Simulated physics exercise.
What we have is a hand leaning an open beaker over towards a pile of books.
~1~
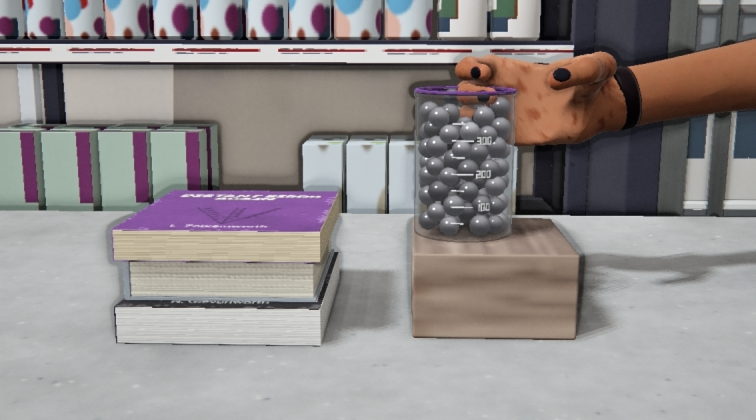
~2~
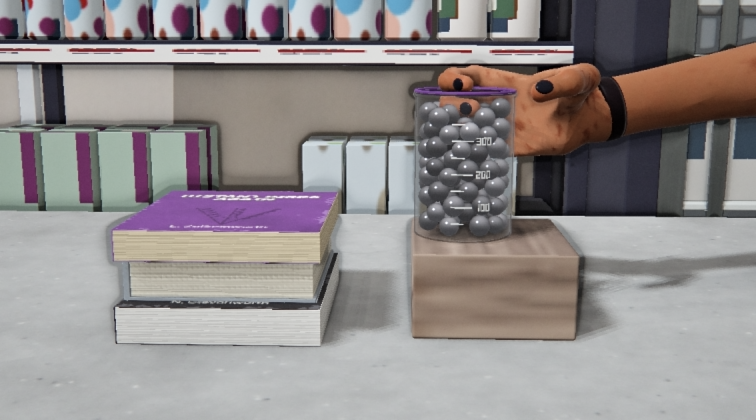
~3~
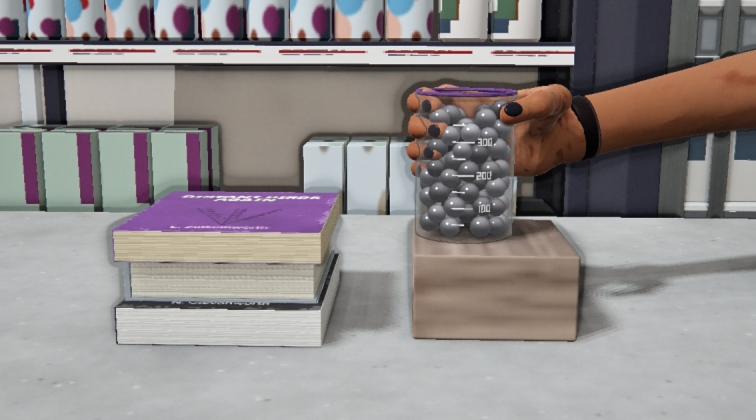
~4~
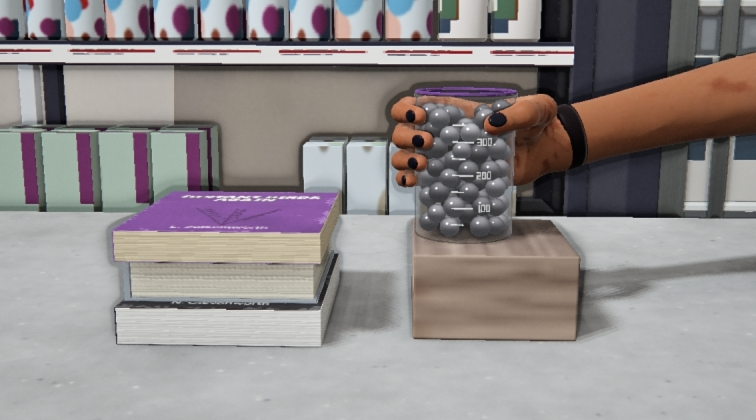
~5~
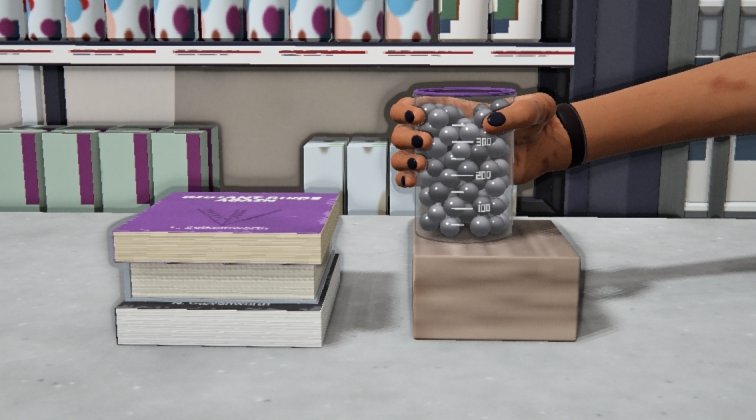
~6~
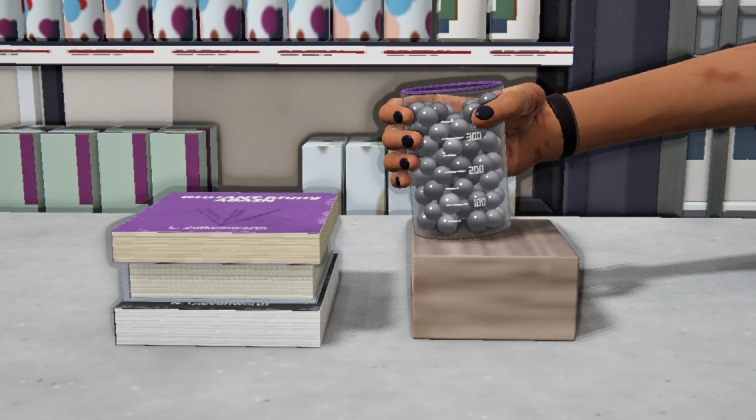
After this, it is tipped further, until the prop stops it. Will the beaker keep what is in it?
What is in the beaker partly pours out.
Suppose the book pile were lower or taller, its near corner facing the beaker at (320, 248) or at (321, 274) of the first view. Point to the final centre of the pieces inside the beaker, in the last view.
At about (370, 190), and at (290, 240).
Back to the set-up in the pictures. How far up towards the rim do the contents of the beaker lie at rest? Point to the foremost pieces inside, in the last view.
Near (299, 174).
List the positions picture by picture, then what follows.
In the first picture, beaker (464, 161), nearly full of steel balls; book pile (238, 222), reaching a quarter of the way up the beaker.
In the second picture, beaker (464, 162), upright; rim (417, 91); top of the contents (465, 127).
In the third picture, beaker (465, 163), upright; rim (418, 92); book pile (238, 224).
In the fourth picture, beaker (464, 163), upright; rim (417, 92); top of the contents (466, 128).
In the fifth picture, beaker (464, 163), upright; rim (416, 92); book pile (239, 224).
In the sixth picture, beaker (457, 158), leaning 5°; rim (403, 92); book pile (237, 224), reaching a quarter of the way up the beaker.
Then, 0.71 s later than the last frame, the beaker leans 38°; everything is still inside.
Then, 1.33 s later than the last frame, the beaker leans 68°; everything is still inside.
Then, 1.86 s later than the last frame, the beaker rests on the book pile at 74°; a stray few of the steel balls out of it.
When it is over, the beaker rests on the book pile at 74°; a small part of the steel balls out of it.
